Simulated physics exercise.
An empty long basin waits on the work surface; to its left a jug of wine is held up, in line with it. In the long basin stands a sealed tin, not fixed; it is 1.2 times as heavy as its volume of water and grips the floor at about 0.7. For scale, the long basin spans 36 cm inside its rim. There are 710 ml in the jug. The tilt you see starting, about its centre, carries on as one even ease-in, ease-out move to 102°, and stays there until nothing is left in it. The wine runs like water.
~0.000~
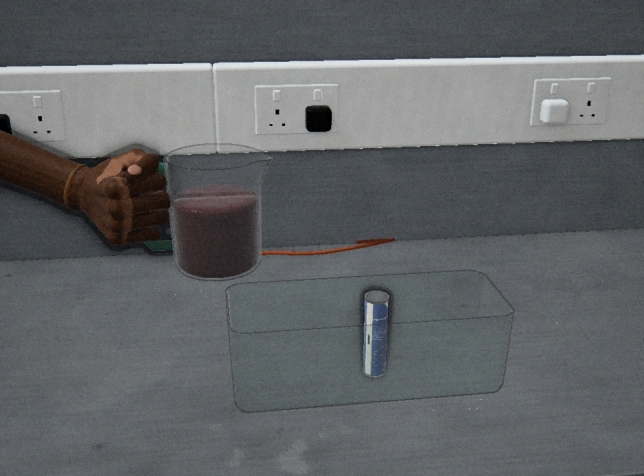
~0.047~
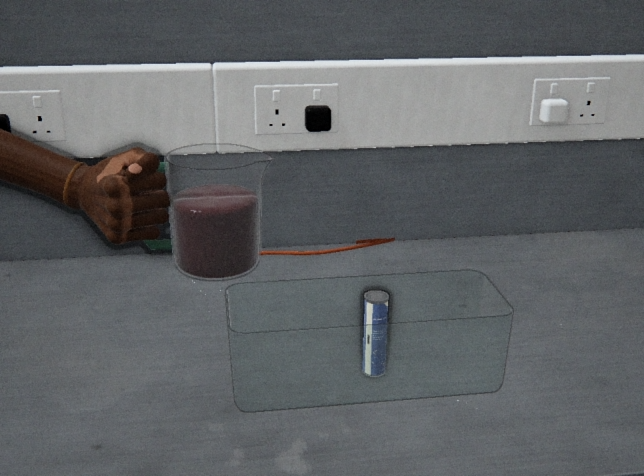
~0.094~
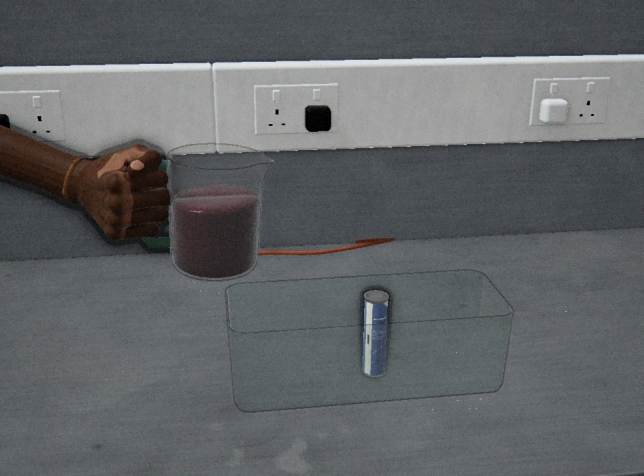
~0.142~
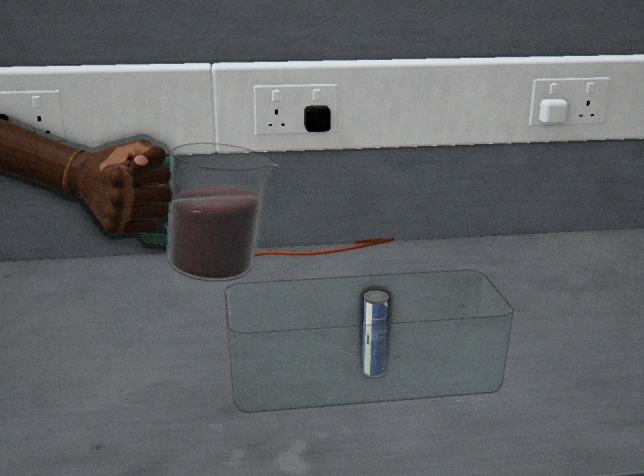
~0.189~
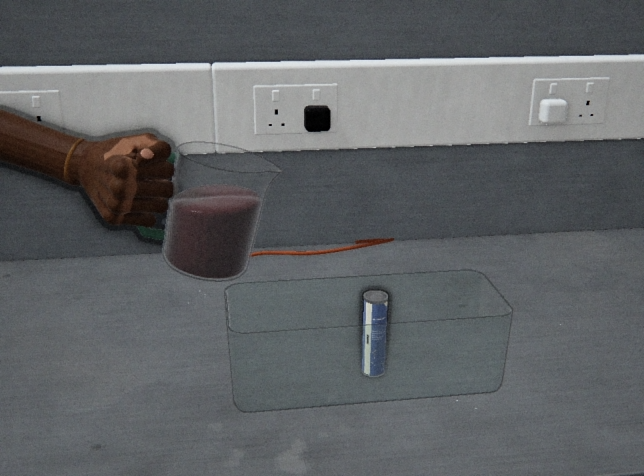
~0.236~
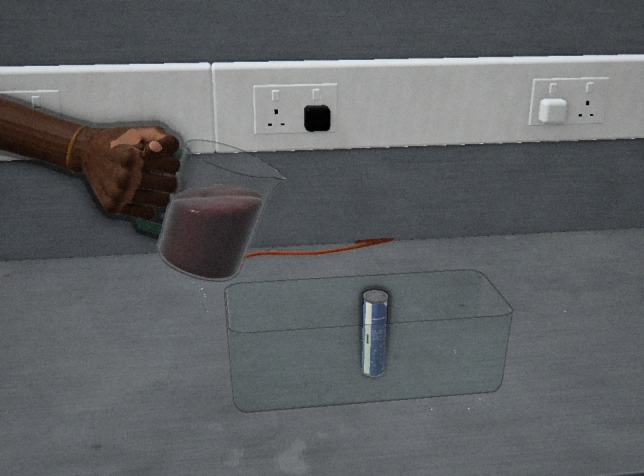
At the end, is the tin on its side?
The tin stays up.
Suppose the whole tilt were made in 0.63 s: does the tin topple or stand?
Then it keeps standing.
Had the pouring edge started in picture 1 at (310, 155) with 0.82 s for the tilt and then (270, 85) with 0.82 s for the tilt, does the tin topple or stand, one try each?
First it topples; then it remains upright.
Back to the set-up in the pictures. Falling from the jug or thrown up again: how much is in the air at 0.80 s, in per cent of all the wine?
Near 20 in a hundred.
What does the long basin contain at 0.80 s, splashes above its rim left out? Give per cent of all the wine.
About 46 per cent.
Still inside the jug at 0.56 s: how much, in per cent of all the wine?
Some 88 per cent.
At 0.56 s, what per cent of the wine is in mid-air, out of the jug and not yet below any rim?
About 12 per cent.
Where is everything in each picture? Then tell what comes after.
The first picture shows tilt 0°; pouring edge (273, 156); surface from (171, 198) to (259, 194); the long basin's rim runs from (228, 309) to (498, 292); the tin's top is at (377, 300).
The second picture shows tilt 1°; pouring edge (273, 156); surface from (171, 198) to (258, 194).
The third picture shows tilt 3°; pouring edge (275, 159); surface from (172, 199) to (259, 194).
The fourth picture shows tilt 7°; pouring edge (279, 163); surface from (172, 199) to (260, 195).
The fifth picture shows tilt 13°; pouring edge (283, 169); surface from (172, 199) to (261, 195).
The sixth picture shows tilt 19°; pouring edge (287, 177); surface from (171, 202) to (264, 196).
After 0.56 s the tilt is 79° and 88 per cent is still to pour; the tin stands where it began.
After 0.80 s the tilt is 102° and 34 per cent is still to pour; the tin stands where it began.
After 1.05 s the tilt is 102° and 7 per cent is still to pour; the tin stands where it began.
After 1.32 s the tilt is 102° and 1 per cent is still to pour; the tin stands where it began.
In the end the tin stands where it began.
